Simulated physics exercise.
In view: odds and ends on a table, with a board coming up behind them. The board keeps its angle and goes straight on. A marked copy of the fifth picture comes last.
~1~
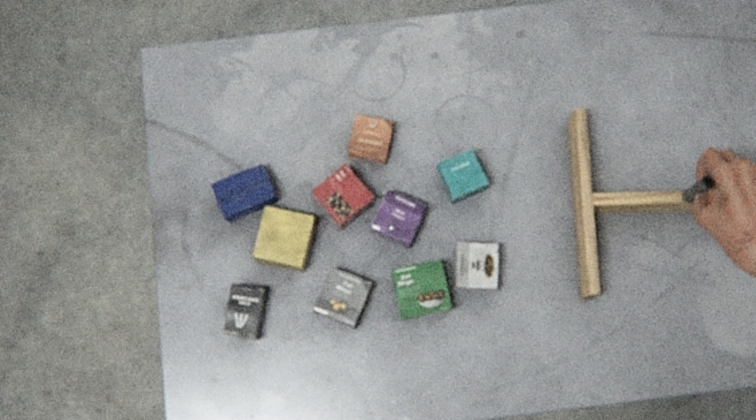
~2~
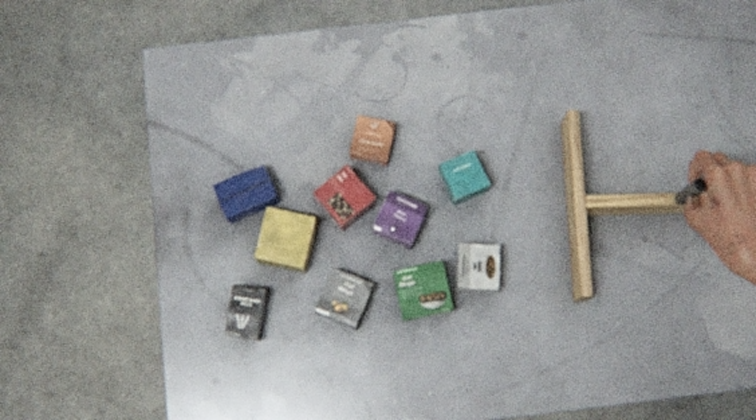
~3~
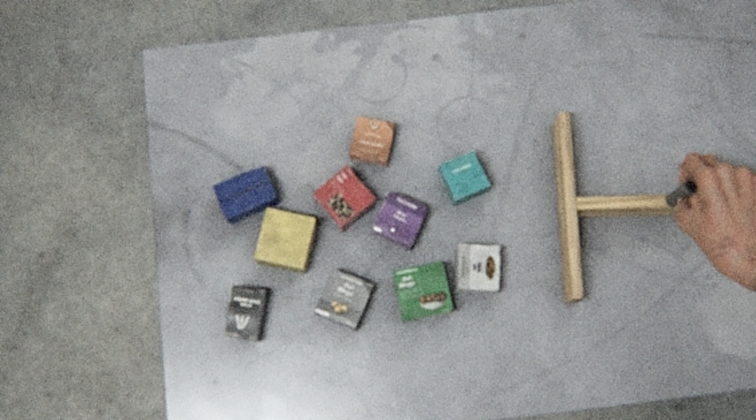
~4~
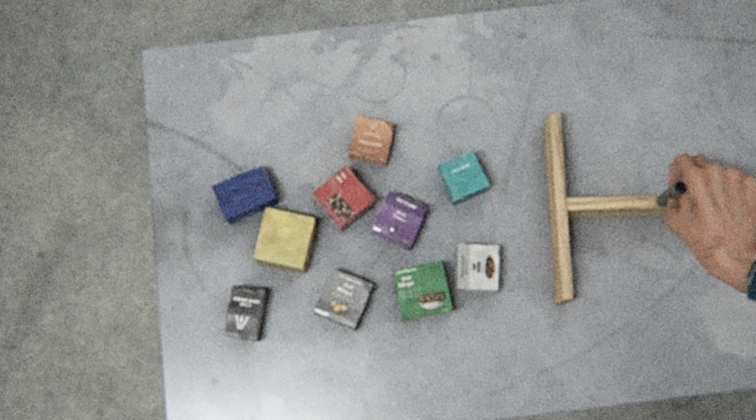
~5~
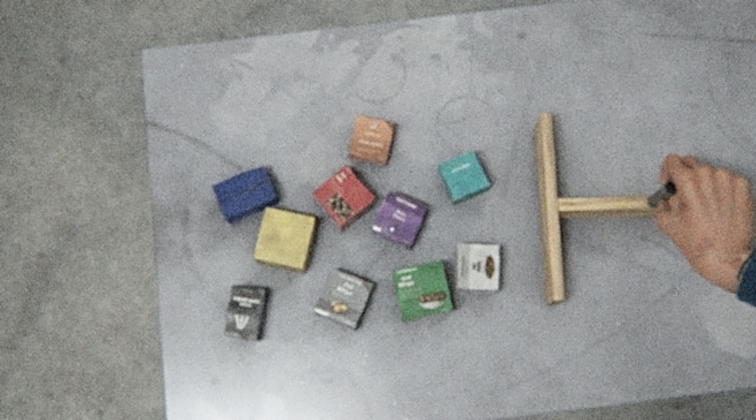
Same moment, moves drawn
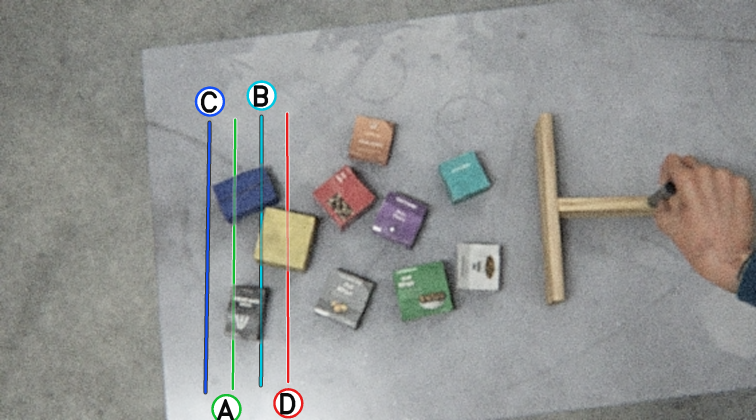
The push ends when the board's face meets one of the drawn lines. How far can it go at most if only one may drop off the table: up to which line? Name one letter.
It can go as far as D.
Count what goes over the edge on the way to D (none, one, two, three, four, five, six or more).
By then, one.
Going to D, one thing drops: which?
It is the black packet.
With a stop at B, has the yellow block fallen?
By then, no.
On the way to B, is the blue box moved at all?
Yes.
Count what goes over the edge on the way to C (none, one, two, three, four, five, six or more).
By then, six or more.
On the marked copy, A at (234, 250); B at (261, 246); C at (208, 253); D at (288, 243).
Taking D. A third of the way, board (459, 216); green packet (385, 293); grey packet (334, 299).
Two thirds of the way, board (364, 227); black packet (203, 318); grey packet (242, 309).
When it is over, board (289, 236); black packet over the edge; grey packet (168, 318); one fallen.
As for the rest, A drops three; B drops three; C drops six.
